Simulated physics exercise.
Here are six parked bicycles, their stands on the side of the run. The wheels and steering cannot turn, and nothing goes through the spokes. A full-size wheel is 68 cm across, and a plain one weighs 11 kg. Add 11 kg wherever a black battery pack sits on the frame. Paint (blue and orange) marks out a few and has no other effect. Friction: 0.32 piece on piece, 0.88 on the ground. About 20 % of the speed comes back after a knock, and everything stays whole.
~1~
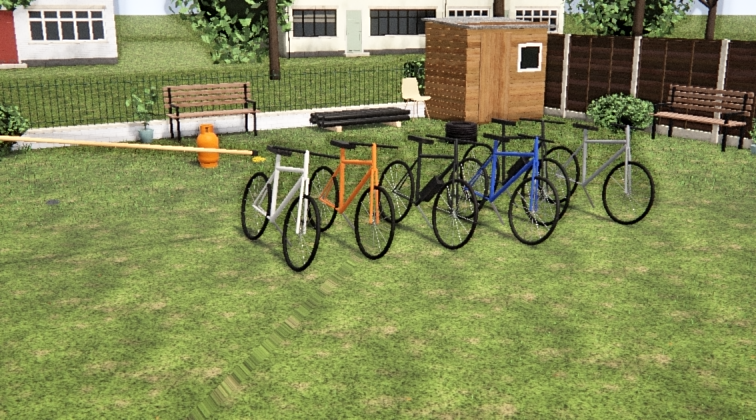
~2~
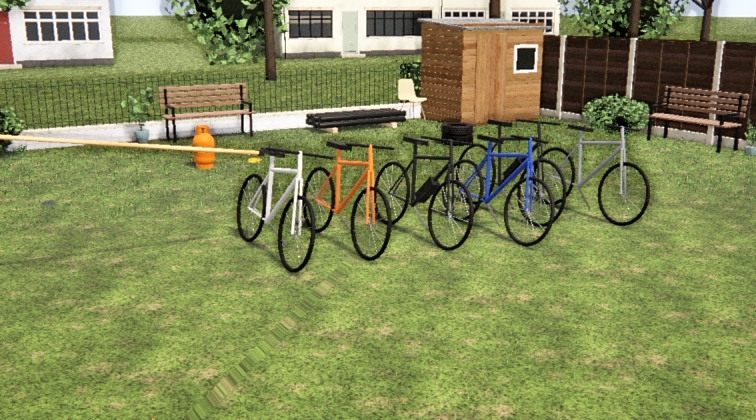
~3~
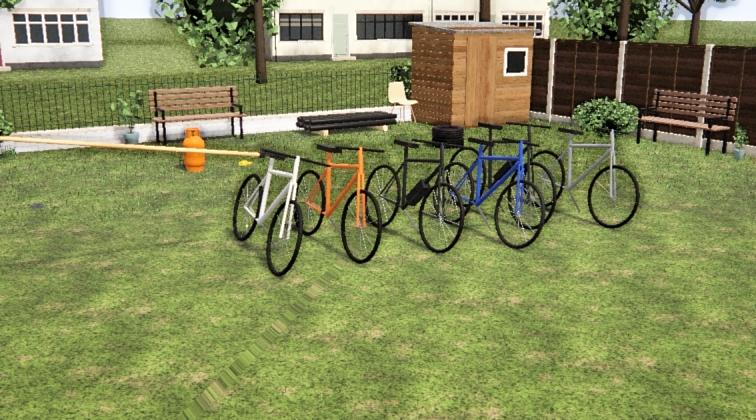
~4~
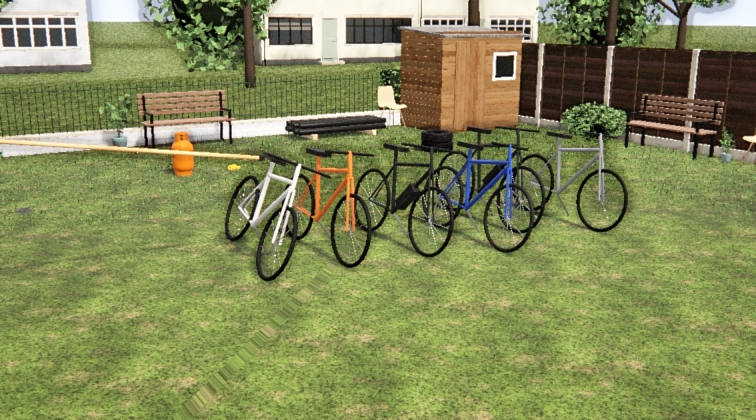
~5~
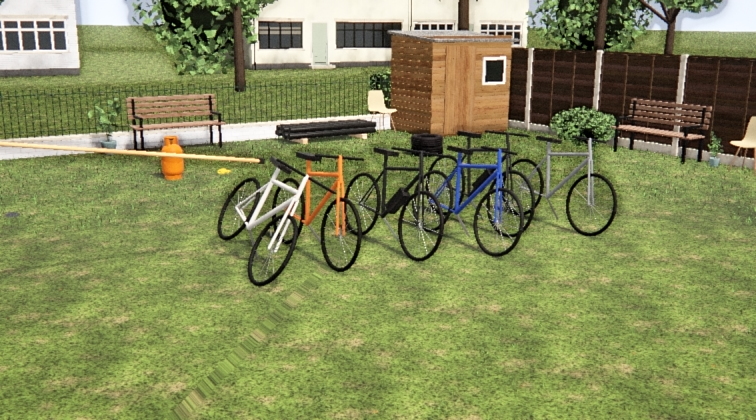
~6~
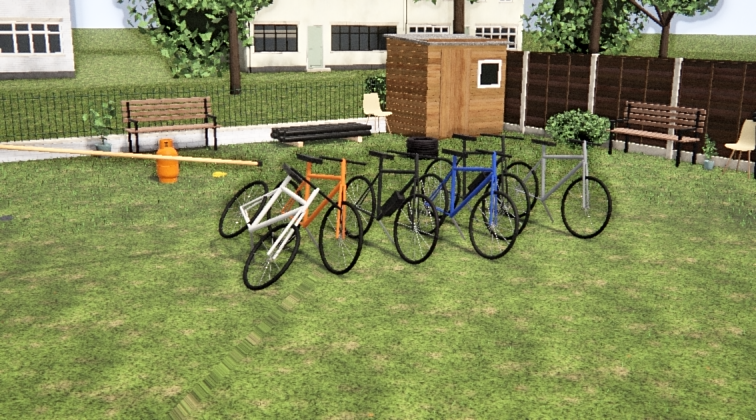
On a fenced lawn, a long pole meets parked bicycles and the white one leans over leftward.
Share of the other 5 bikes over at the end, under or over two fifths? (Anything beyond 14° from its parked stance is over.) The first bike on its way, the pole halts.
Over two fifths.
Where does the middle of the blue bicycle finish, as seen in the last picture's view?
Around (511, 217).
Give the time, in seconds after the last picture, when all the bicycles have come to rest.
Time: About 4.5 s.
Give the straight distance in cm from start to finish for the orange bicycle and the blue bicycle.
Moved: Orange 100, blue 60.
Then, 0.58 s after the last picture, 1 of the 5 other bicycles over; orange bicycle leaning 41°.
Then, 1.72 s after the last picture, 3 of the 5 other bicycles over; orange bicycle leaning 63°; blue bicycle leaning 15°.
Then, 2.60 s after the last picture, 4 of the 5 other bicycles over; orange bicycle leaning 74°; blue bicycle leaning 69°.
Then, 3.98 s after the last picture, 5 of the 5 other bicycles over; orange bicycle leaning 72°; blue bicycle leaning 68°.
At rest, 5 of the 5 other bicycles over; orange bicycle leaning 72°; blue bicycle leaning 69°. That is 100 per cent. Not one is left standing. As the last picture would show them, middles, orange bicycle near (404, 219), blue bicycle near (511, 217).
